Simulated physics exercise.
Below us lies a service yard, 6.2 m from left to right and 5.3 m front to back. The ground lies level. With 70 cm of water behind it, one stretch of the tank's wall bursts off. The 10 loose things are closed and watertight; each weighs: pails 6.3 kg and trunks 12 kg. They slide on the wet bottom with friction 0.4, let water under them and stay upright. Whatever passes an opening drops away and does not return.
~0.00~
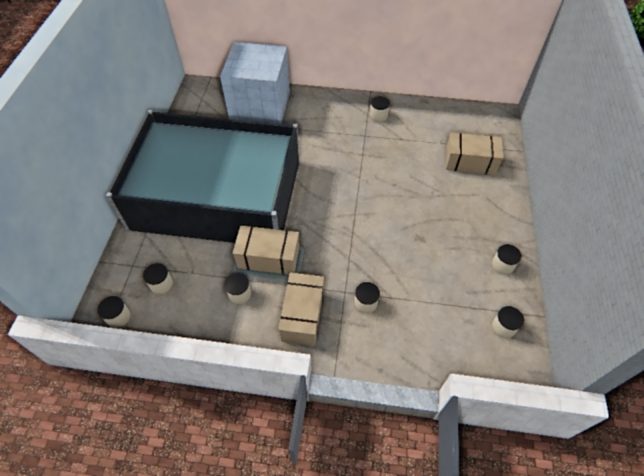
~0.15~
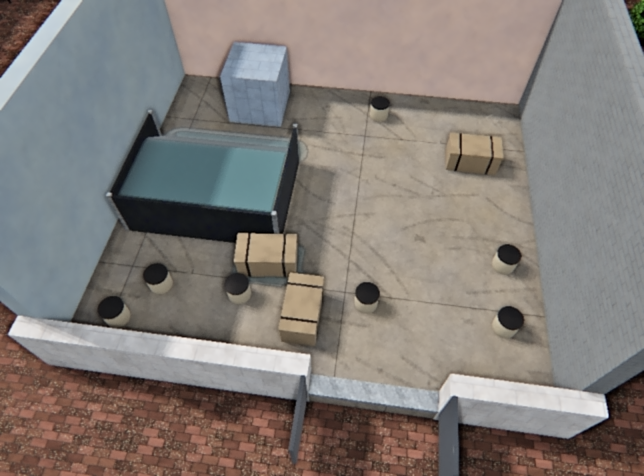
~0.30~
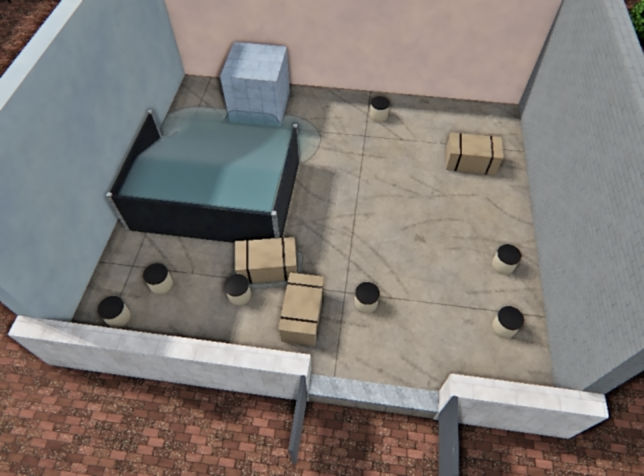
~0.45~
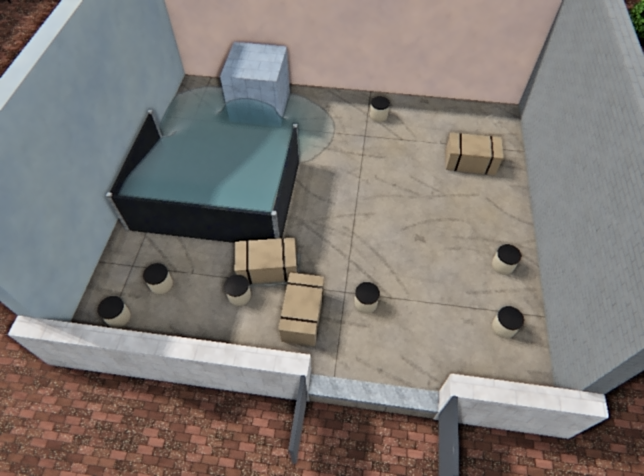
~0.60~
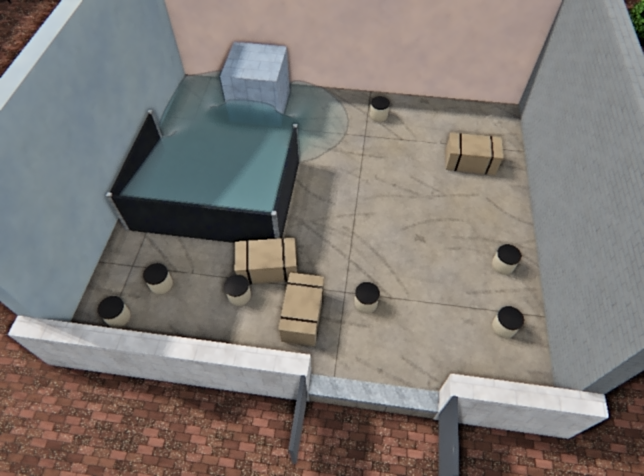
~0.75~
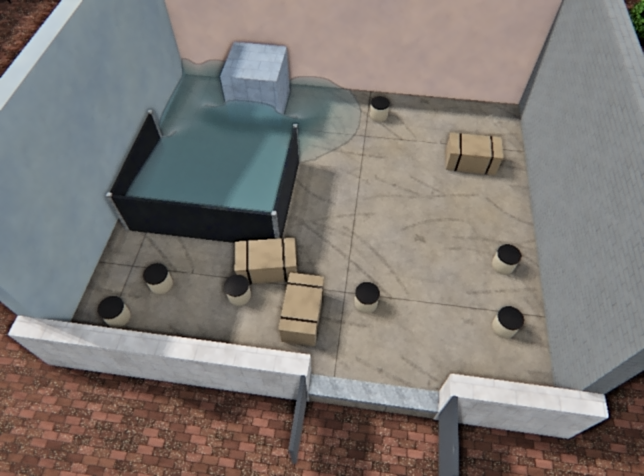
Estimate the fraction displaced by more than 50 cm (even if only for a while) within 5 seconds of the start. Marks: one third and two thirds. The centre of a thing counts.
It is one to two thirds.
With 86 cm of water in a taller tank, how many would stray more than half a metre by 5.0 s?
Then 5.
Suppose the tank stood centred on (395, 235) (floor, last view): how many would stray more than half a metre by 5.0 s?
Then 5.
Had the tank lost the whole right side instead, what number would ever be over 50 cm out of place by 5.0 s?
Then 6.
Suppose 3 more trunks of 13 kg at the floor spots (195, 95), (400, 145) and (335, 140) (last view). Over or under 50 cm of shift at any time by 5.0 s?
In turn: More, past it, over.
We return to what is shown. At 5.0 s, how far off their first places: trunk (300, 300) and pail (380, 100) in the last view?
In that order: 0 cm, 300 cm.
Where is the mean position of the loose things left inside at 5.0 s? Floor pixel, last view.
Around (336, 309).
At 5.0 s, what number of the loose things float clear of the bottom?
At that moment 3.
After 1.1 s 0 of 10 are over 50 cm from their spots; 0 afloat.
After 2.2 s 1 of 10 are over 50 cm from their spots; 0 afloat.
After 3.5 s 2 of 10 are over 50 cm from their spots; 2 afloat.
After 5.0 s 4 of 10 are over 50 cm from their spots, and 4 have been at some point; 3 afloat.
